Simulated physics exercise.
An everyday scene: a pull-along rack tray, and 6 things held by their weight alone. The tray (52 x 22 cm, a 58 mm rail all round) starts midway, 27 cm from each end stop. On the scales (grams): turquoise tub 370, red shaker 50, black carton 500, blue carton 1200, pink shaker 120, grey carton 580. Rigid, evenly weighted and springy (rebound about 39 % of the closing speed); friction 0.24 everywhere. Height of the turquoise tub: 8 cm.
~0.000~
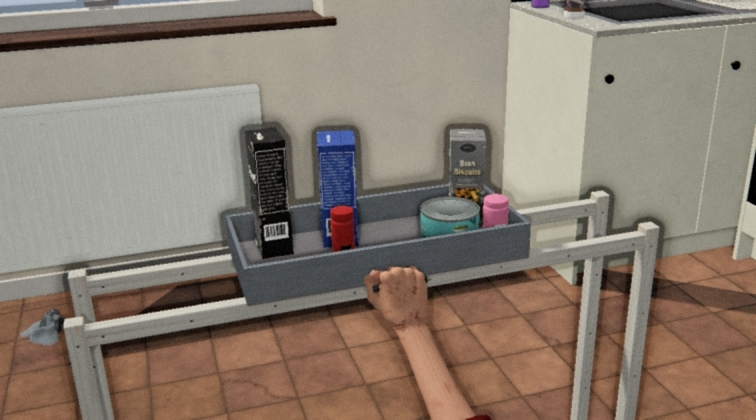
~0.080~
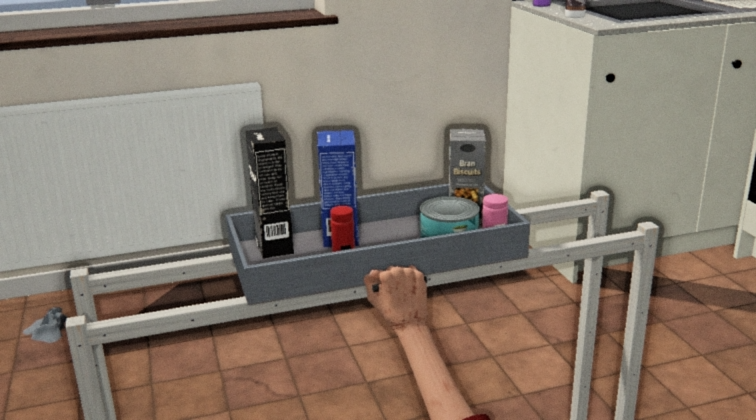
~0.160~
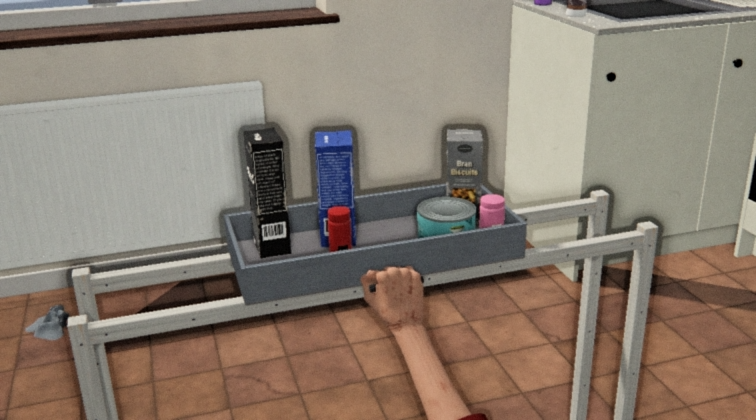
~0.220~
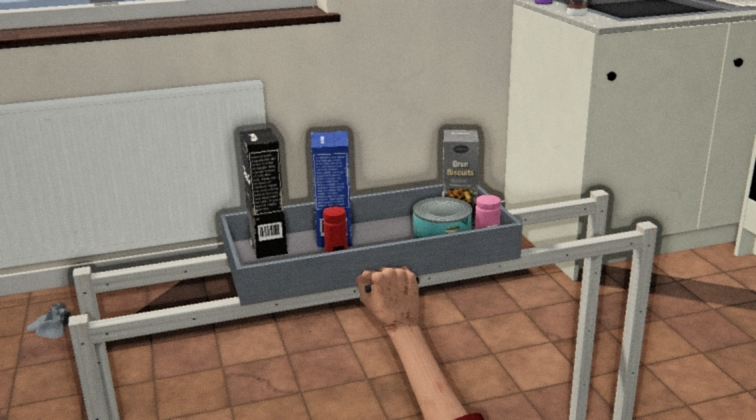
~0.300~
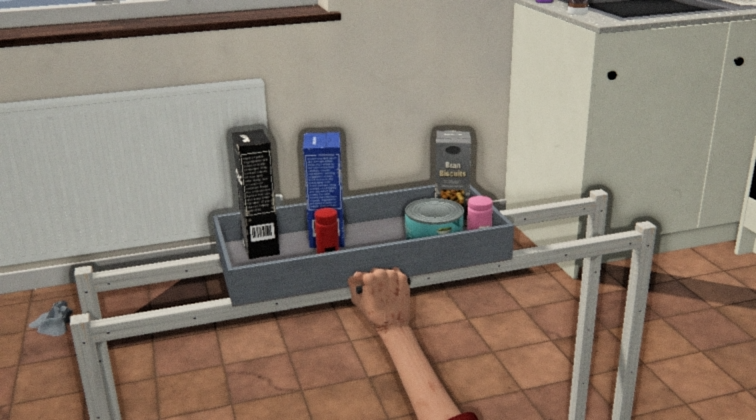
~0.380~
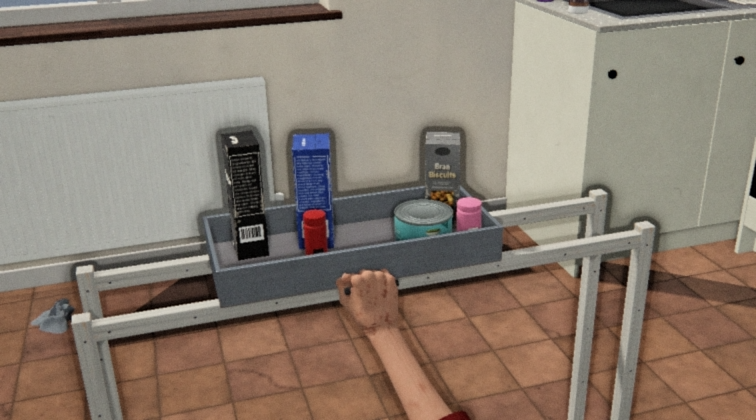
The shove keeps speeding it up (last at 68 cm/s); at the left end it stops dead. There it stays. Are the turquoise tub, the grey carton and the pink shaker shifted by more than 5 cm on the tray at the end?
The turquoise tub gets shifted; the grey carton gets shifted; the pink shaker gets shifted.
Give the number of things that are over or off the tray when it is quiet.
0 of them.
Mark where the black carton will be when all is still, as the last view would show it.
Around (109, 213).
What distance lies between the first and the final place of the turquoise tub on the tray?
Some 9 cm.
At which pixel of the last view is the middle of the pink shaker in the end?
Around (313, 248).
Around 0.88 s, tray moved 27 cm left; grey carton shifted 3 cm near (322, 197); pink shaker shifted 3 cm near (342, 243); turquoise tub shifted 3 cm near (295, 249).
Around 0.98 s, tray moved 27 cm left; pink shaker shifted 7 cm near (322, 247); grey carton shifted 7 cm near (301, 200); turquoise tub shifted 7 cm near (275, 253).
Finally (1.6 s), not toppled but over 5 cm from the start, turquoise tub, red shaker, blue carton, pink shaker and grey carton; black carton still in place (within 5 cm). Final places as that camera would see them, turquoise tub near (266, 254), grey carton near (293, 201).
